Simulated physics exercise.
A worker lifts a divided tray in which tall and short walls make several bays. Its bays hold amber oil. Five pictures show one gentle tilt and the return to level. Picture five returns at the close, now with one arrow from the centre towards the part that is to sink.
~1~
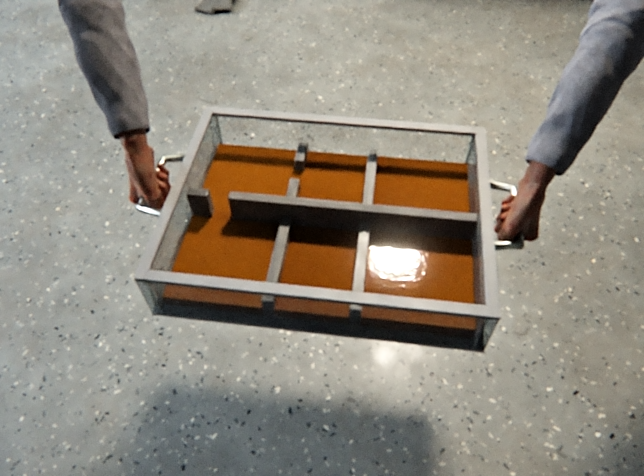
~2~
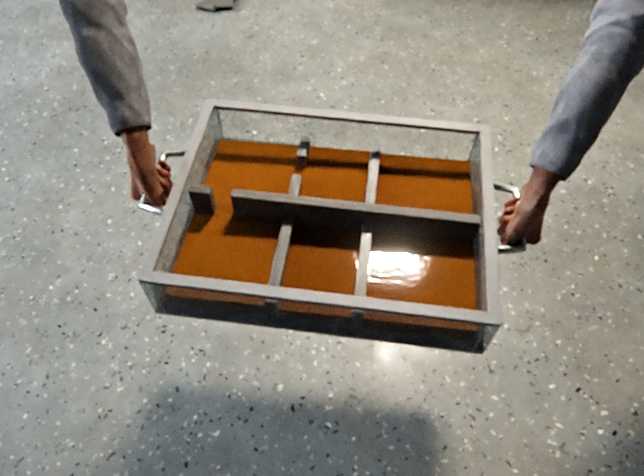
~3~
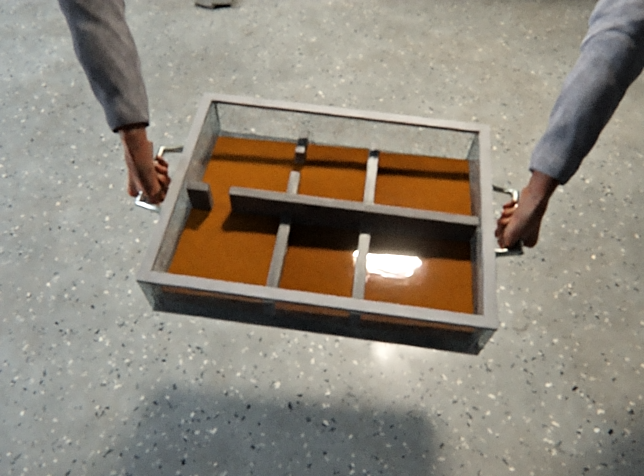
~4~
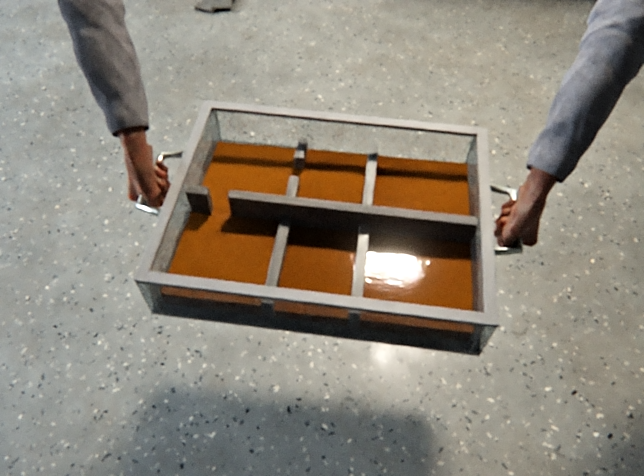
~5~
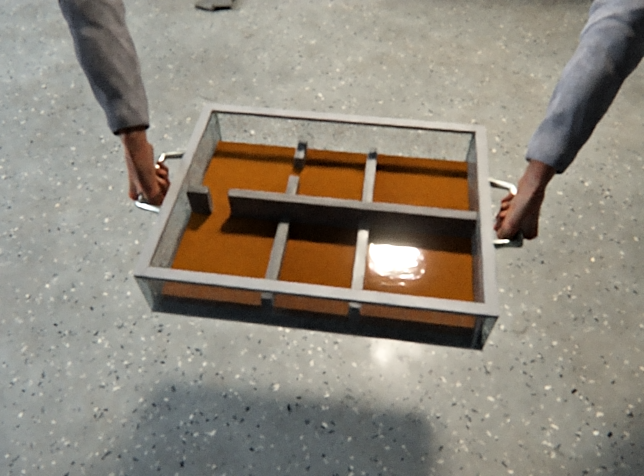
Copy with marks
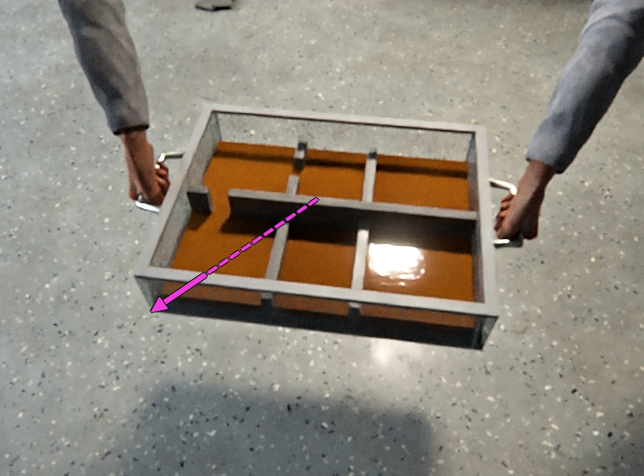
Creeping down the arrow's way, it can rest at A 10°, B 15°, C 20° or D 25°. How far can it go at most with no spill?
Use angle B.
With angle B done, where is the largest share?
The front left bay.
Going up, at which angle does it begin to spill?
Angle C.
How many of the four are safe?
Two of them.
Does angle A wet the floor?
No.
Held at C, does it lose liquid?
Yes, it does.
The arrow ends at (155, 308).
For angle A, nothing spills; the front left bay holds the most.
For angle B, nothing spills; the front left bay holds the most.
For angle C, about 9 % goes over the rim.
For angle D, about 40 % goes over the rim.
